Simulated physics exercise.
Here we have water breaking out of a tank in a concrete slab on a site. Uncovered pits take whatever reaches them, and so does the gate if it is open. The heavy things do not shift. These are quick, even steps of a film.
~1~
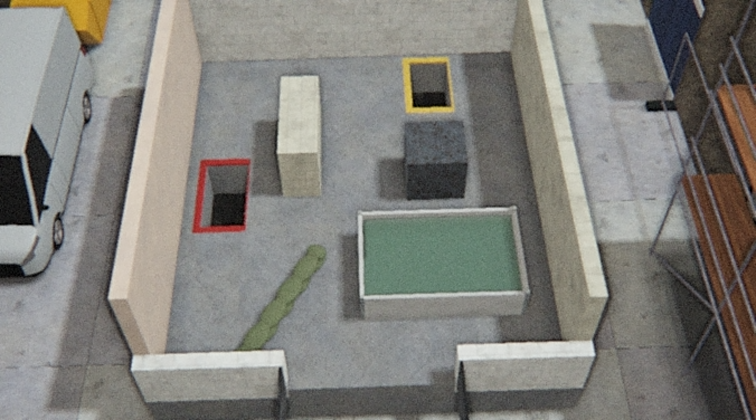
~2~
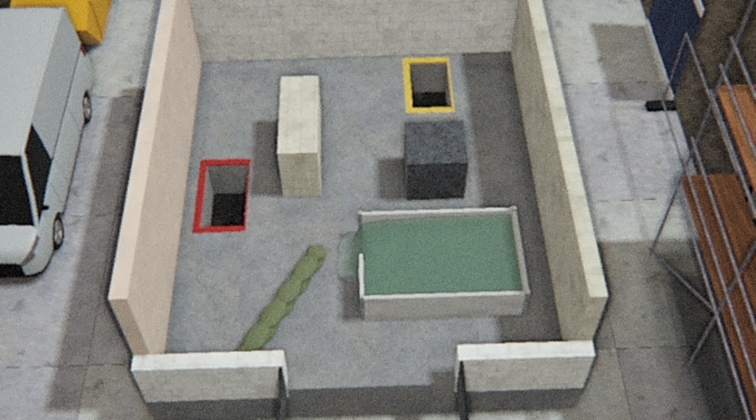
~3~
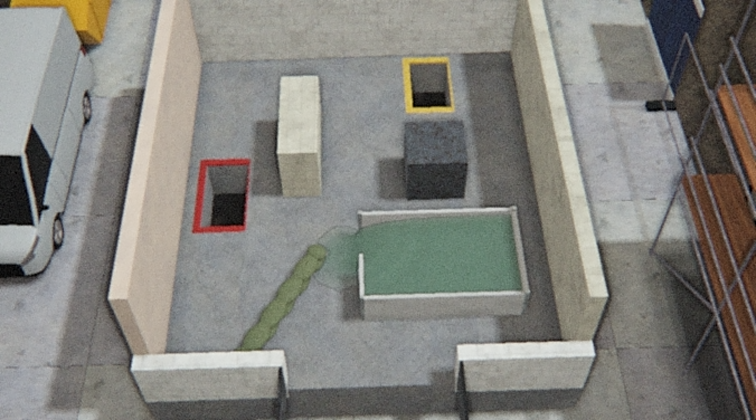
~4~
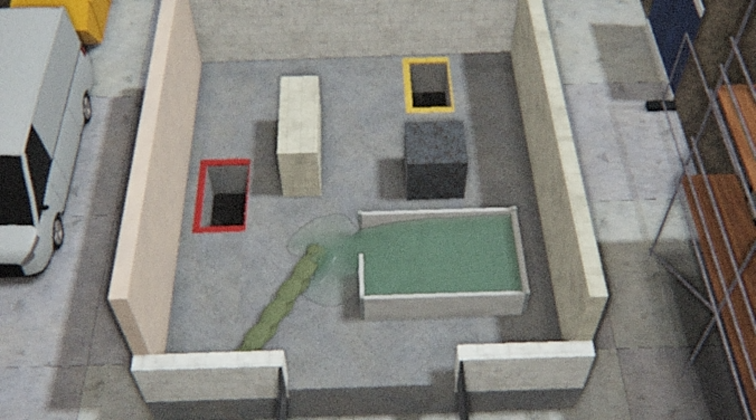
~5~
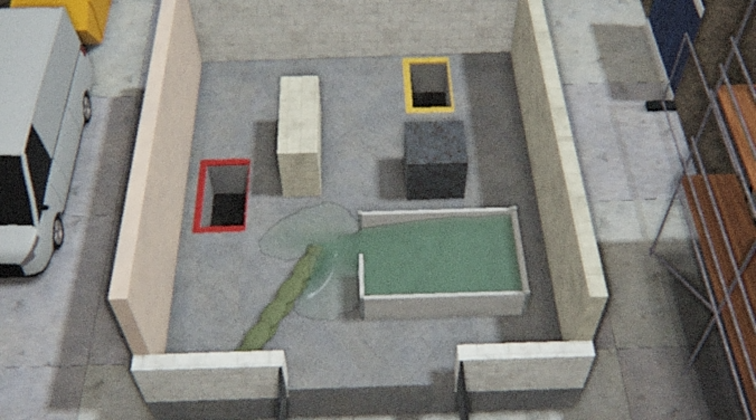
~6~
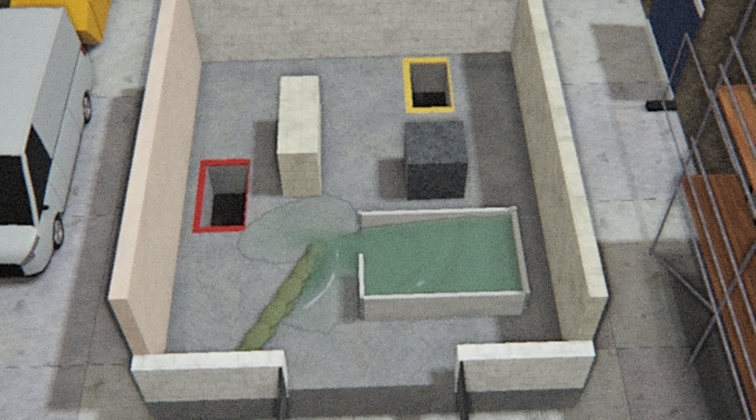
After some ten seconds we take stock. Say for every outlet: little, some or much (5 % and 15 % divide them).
The gate takes more than 15 %; the red pit takes more than 15 %; the yellow pit takes less than 5 %.
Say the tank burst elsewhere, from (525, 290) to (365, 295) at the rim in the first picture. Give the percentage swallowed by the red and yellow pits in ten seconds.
In per cent: Red 0, yellow 8.
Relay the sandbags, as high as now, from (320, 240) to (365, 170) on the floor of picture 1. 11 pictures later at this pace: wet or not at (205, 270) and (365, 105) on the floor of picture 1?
In turn: Awash, not flooded.
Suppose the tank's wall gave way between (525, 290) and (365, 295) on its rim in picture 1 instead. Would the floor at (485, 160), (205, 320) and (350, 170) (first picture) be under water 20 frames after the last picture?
One after the other: Under water, dry, clear.
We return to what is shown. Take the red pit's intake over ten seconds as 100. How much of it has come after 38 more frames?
Near 70 in a hundred.
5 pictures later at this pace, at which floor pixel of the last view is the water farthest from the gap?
At about (182, 226).
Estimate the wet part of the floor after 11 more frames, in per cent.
About 25 per cent.
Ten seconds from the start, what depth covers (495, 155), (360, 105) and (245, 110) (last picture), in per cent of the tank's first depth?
Roughly 0, 2 and 2 per cent, in turn.
A moment on, water covers 20 % of the floor; the gate 0 %, the red pit 2 %, the yellow pit 0 %.
Next, water covers 25 % of the floor; the gate 3 %, the red pit 7 %, the yellow pit 0 %.
Then, water covers 30 % of the floor; the gate 7 %, the red pit 16 %, the yellow pit 0 %.
Later, water covers 35 % of the floor; the gate 14 %, the red pit 26 %, the yellow pit 0 %.
In the end, water covers 35 % of the floor; the gate 21 %, the red pit 37 %, the yellow pit 0 %.
